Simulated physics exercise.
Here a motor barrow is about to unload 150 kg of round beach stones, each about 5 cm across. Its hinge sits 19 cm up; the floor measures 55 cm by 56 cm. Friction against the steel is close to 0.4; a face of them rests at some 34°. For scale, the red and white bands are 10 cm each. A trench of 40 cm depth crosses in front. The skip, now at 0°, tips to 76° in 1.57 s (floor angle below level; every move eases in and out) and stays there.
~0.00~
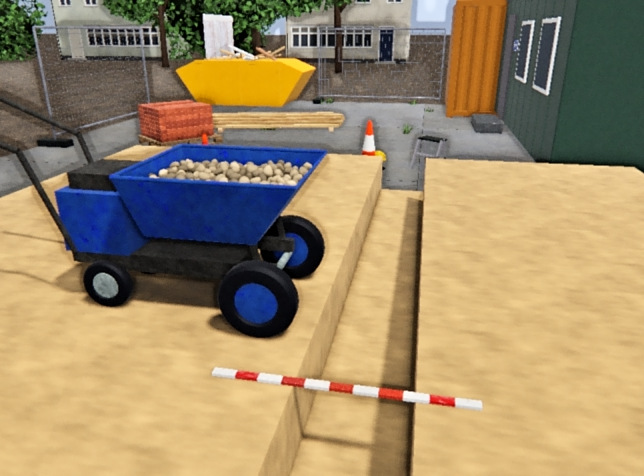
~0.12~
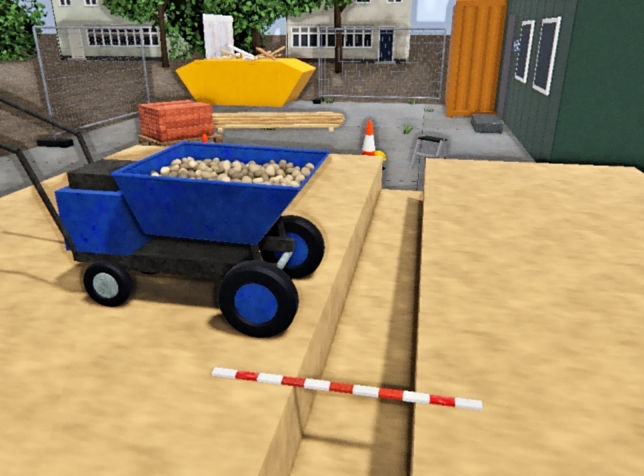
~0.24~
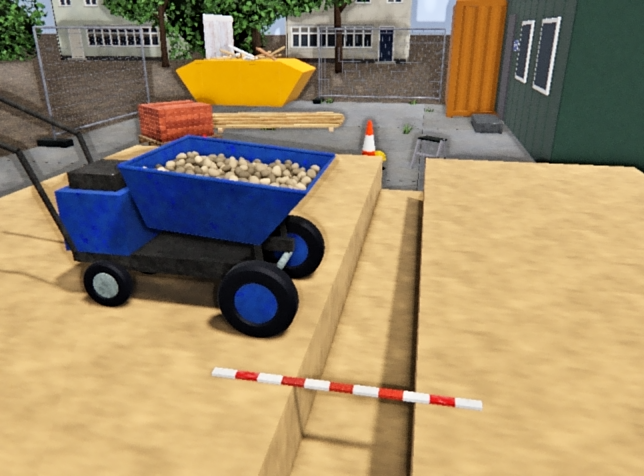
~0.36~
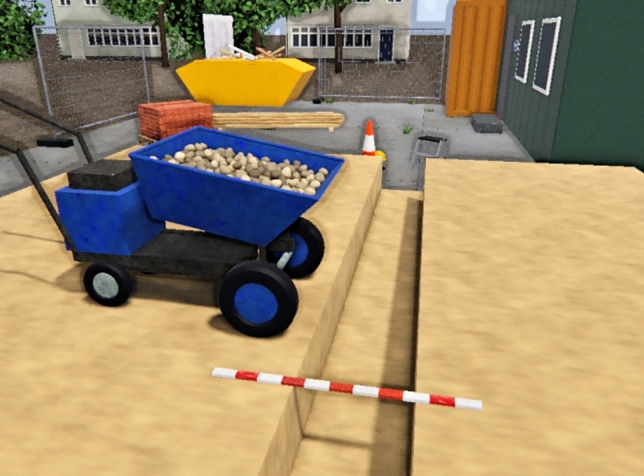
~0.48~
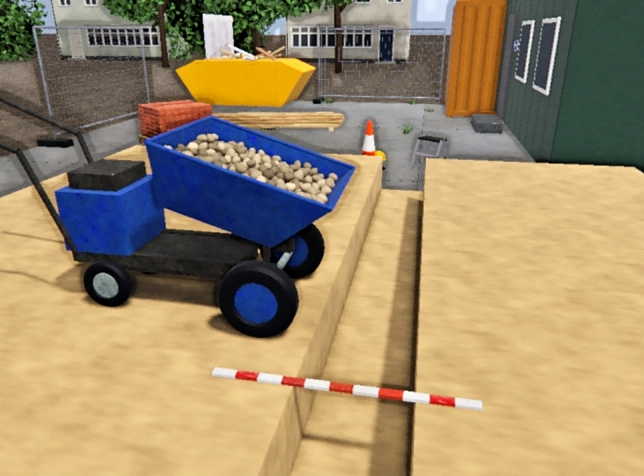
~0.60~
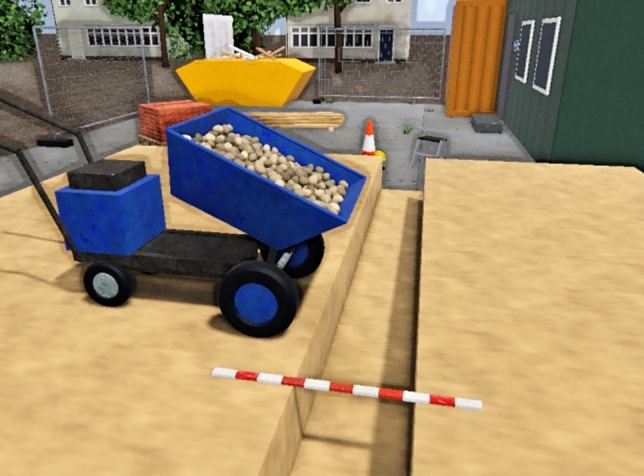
Blue motor barrow standing beside a trench, its skip of round stones slowly tilting forward to the right, rear end rising.
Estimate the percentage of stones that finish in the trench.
Close to 48 in a hundred.
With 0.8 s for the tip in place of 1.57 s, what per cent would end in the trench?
Then about 35 per cent.
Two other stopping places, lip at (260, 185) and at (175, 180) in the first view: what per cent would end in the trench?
About 90 and 80 per cent.
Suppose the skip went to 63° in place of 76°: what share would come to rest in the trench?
It would be near 55 per cent.
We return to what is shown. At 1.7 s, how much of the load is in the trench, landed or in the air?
About 25 per cent by then.
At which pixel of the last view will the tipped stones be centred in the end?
Around (427, 315).
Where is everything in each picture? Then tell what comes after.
In the first frame, the skip is at 0°, its lip at (295, 188); the top of the load is at (241, 169).
In the second frame, the skip is at 1°, its lip at (298, 189); the top of the load is at (233, 167); the stones move at 0.2 m/s on average.
In the third frame, lip at (306, 193), floor tilted 5°, highest stones at (219, 164); the stones move at 0.3 m/s on average.
In the fourth frame, lip at (318, 200), floor tilted 10°, highest stones at (197, 155); the stones move at 0.5 m/s on average.
In the fifth frame, the skip is at 17°, its lip at (332, 209); the top of the load is at (206, 144); the stones move at 0.6 m/s on average.
In the sixth frame, lip at (347, 222), floor tilted 25°, highest stones at (222, 136); the stones move at 0.6 m/s on average.
After 1.2 s the floor is at 64°; 96 % in the skip, 3 % in the trench; the foremost stones are at (421, 292).
After 1.7 s the floor is at 76°; 32 % in the skip, 25 % in the trench, 43 % past the trench; the foremost stones are at (546, 315).
After 2.0 s the floor is at 76°; 9 % in the skip, 38 % in the trench, 53 % past the trench; the foremost stones are at (641, 340).
After 4.0 s the floor is at 76°; 0 % in the skip, 48 % in the trench, 52 % past the trench; the foremost stones are past the picture's edge.
